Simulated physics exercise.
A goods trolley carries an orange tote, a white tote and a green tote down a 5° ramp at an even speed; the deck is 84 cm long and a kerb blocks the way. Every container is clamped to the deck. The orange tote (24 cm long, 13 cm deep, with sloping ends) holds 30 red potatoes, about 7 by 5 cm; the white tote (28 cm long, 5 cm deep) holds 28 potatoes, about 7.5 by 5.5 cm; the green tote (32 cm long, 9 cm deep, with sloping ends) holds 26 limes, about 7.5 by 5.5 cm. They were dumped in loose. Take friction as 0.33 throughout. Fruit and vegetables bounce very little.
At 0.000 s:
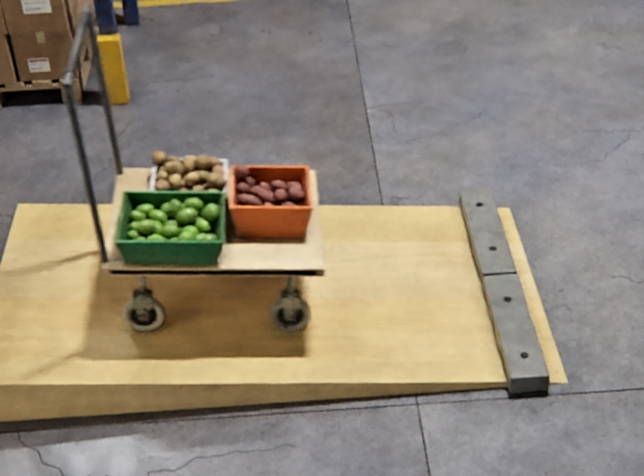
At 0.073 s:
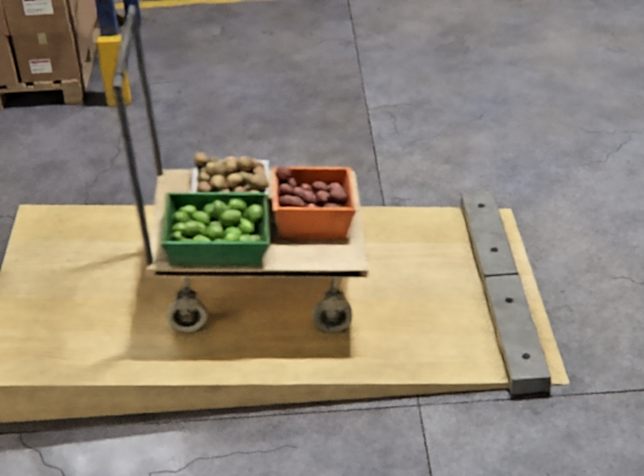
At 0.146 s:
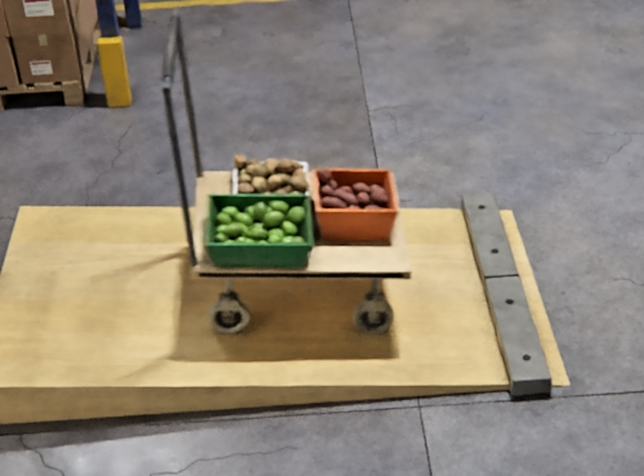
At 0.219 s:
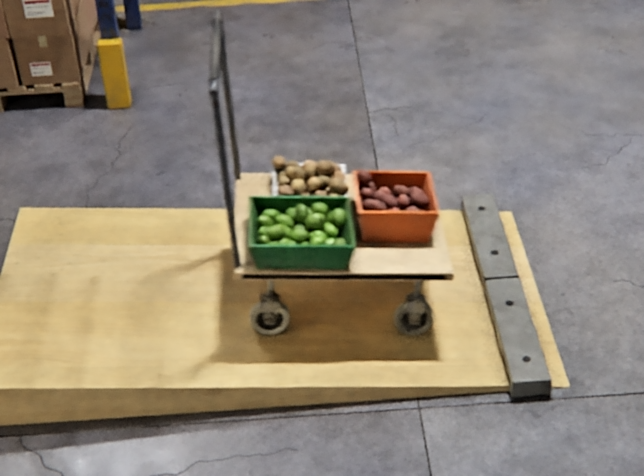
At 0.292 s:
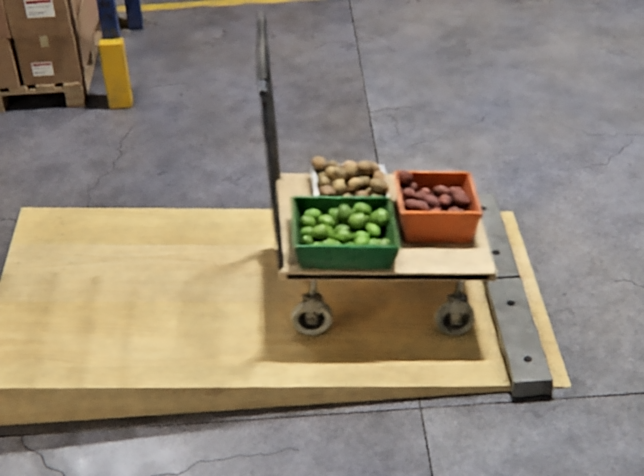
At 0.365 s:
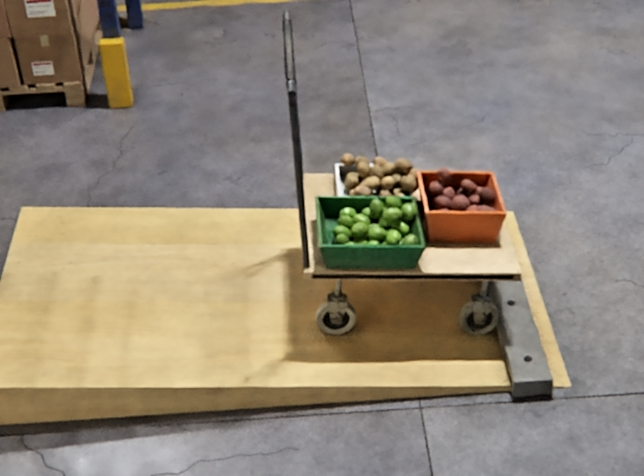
On a grey concrete warehouse floor, seen from above and to the side, a pale wooden ramp slopes down to the right towards a dark grey kerb. A trolley with a tall handle at its left carries a green tote of limes in front, a white tote of brown potatoes behind, and an orange tote of red potatoes at right. The trolley rolls steadily rightward to the kerb, where the loose produce shifts, while the camera stays still.
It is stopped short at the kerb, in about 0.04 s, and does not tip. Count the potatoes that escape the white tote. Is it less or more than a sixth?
More than one in six of the potatoes leave the white tote.
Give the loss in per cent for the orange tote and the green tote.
Lost: Orange tote 5, green tote 5 per cent.
After 0.41 s, orange tote 30 in, 0 out, white tote 25 in, 3 out and green tote 26 in, 0 out.
After 0.53 s, orange tote 29 in, 1 out, white tote 20 in, 8 out and green tote 26 in, 0 out.
After 0.76 s, orange tote 29 in, 1 out, white tote 18 in, 10 out and green tote 25 in, 1 out.
Final count (at 1.27 s), orange tote 29 in, 1 out, white tote 18 in, 10 out and green tote 25 in, 1 out. Asked share, 10 of 28, 36 per cent.
